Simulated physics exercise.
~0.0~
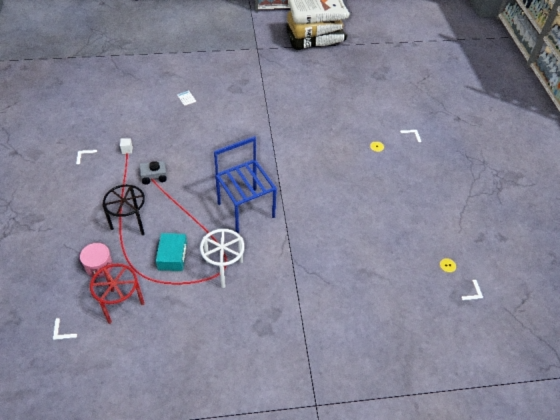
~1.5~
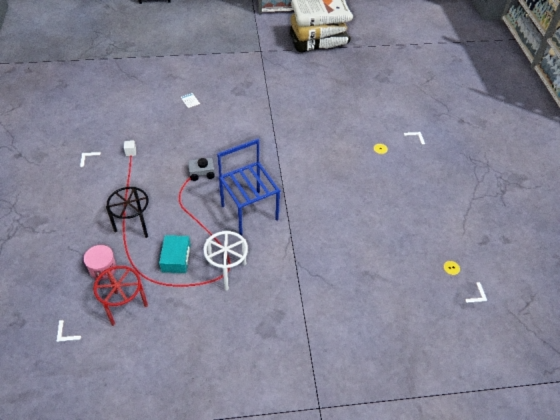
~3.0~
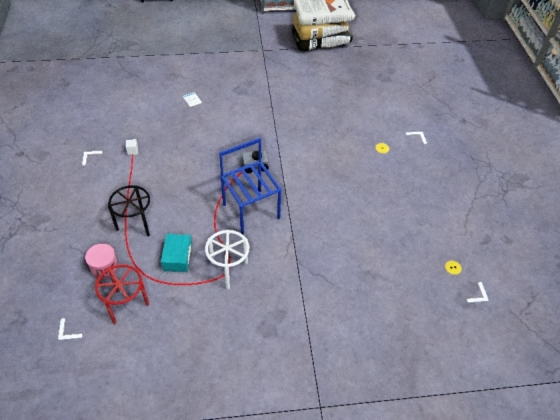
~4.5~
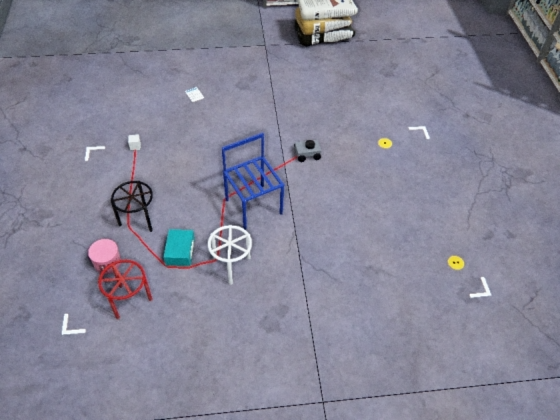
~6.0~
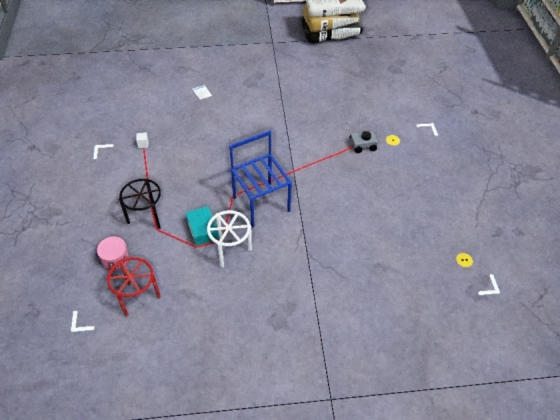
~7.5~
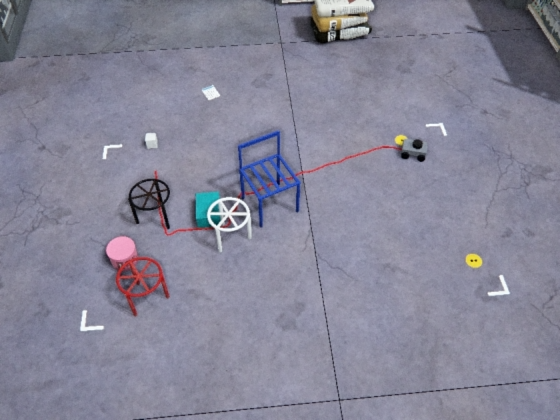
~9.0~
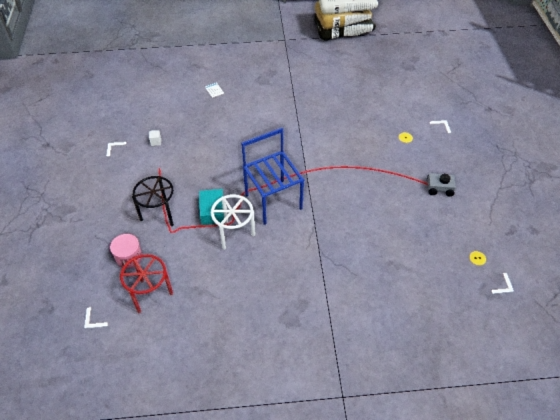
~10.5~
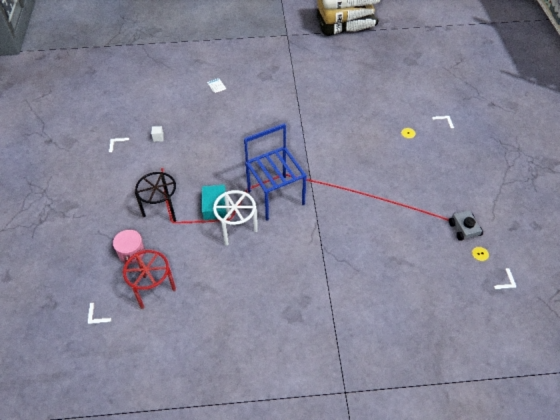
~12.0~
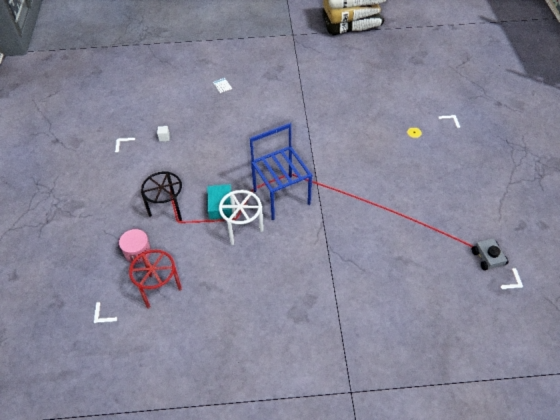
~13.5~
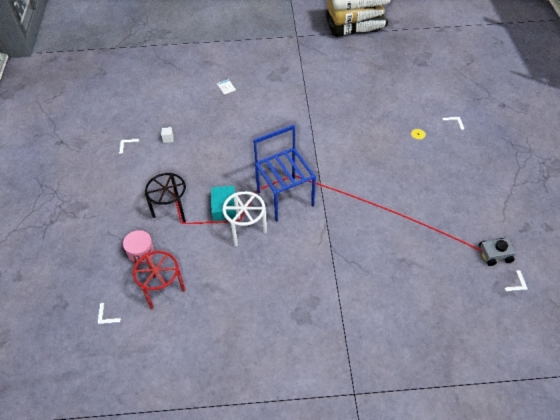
The clip opens on a concrete floor where a small grey cart trails a red lead from a white block, among a blue chair, black, white and red stools, a pink bucket and a teal carton. The cart rolls right, passing behind the blue chair, and the loose curve of lead draws in around the carton and white stool. As it heads for the first yellow mark, the tightening lead drags the carton up and right, and the white stool shifts slightly too. The plug pulls out, and the cart turns down toward the second yellow mark. It stops there, the freed lead stretched behind it, with every piece still upright.
